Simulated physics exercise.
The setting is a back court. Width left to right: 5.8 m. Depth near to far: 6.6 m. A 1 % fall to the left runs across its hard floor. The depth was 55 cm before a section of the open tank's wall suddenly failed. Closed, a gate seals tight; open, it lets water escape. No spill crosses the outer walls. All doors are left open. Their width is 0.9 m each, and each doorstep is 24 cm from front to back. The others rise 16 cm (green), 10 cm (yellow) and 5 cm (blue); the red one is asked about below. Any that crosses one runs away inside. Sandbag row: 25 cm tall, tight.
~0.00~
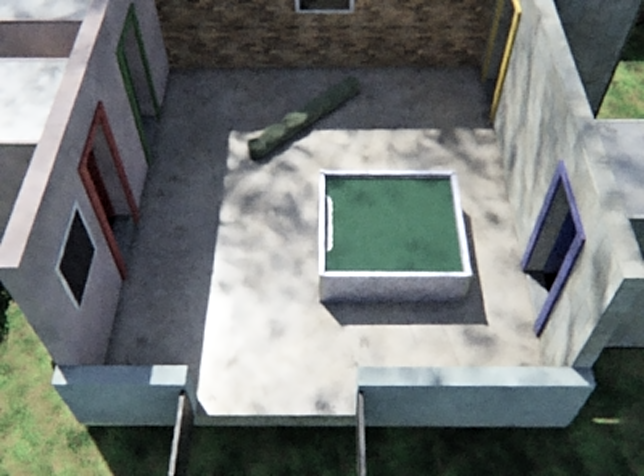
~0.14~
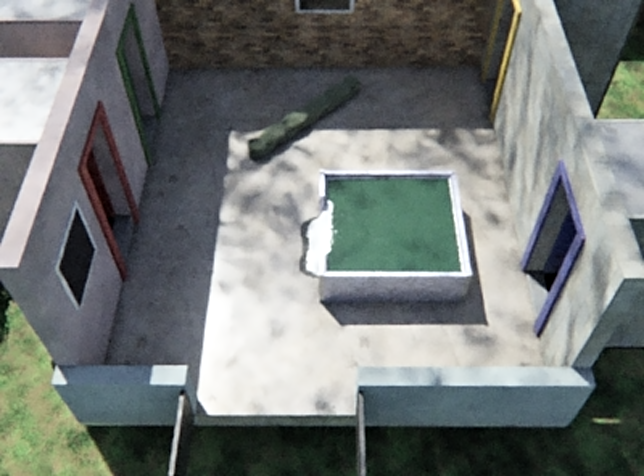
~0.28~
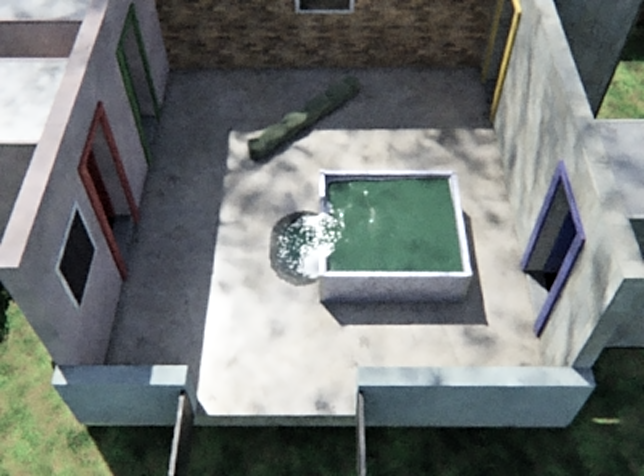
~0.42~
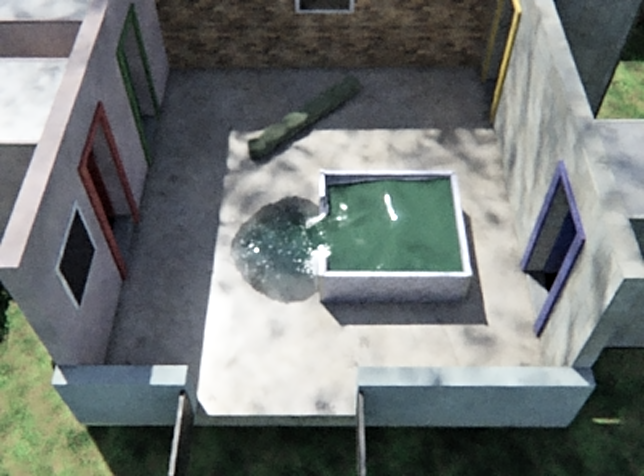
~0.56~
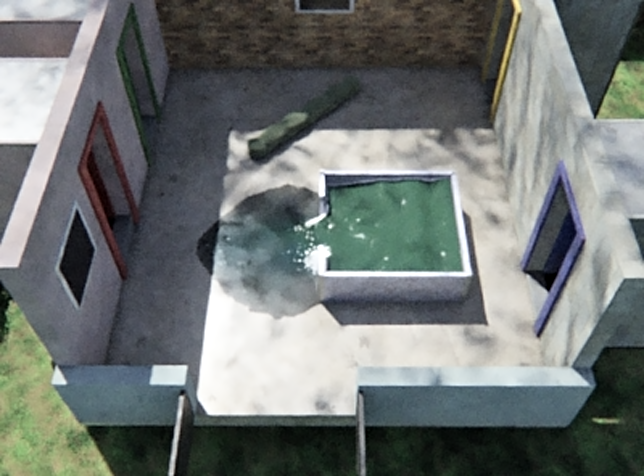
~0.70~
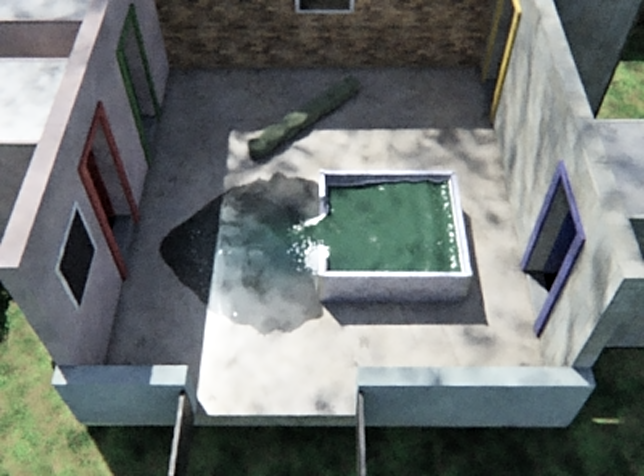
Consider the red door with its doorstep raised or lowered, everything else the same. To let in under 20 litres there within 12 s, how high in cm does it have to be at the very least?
At least roughly 19 cm.
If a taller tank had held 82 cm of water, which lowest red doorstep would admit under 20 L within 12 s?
It would take a step of about 30 cm.
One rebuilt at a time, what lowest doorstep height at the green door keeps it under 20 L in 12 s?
At the green door it takes roughly 7.5 centimetres.
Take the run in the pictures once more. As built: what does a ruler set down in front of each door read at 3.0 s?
Centimetres: Red = 18, green = 11, yellow = 0, blue = 0.
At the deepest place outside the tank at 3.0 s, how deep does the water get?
Up to some 25 centimetres, I'd say.
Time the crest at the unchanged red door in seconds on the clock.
Peak: Close to 2.2 s.
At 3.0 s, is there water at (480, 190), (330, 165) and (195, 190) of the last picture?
In order: Untouched, untouched, soaked.
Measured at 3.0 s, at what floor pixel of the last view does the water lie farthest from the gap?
At about (170, 72).
After 1.4 s water covers 25 % of the floor, deepest (30 cm) near (312, 250); 23 cm at the red door, 0 litres in over its 22 cm doorstep.
After 3.0 s water covers 35 % of the floor, deepest (25 cm) near (101, 384); 18 cm at the red door, 4 litres in over its 22 cm doorstep.
After 12.0 s water covers 90 % of the floor, deepest (10 cm) near (161, 112); 8 cm at the red door, 4 litres in over its 22 cm doorstep.
At the red door as built, the water arrived by 0.9 s and peaked near 25 cm at 2.2 s.
With a doorstep of 16 cm, 42 litres would have come in within the 12 s; with 21.5 cm, 6 litres. So under 20 litres takes about 19 cm.
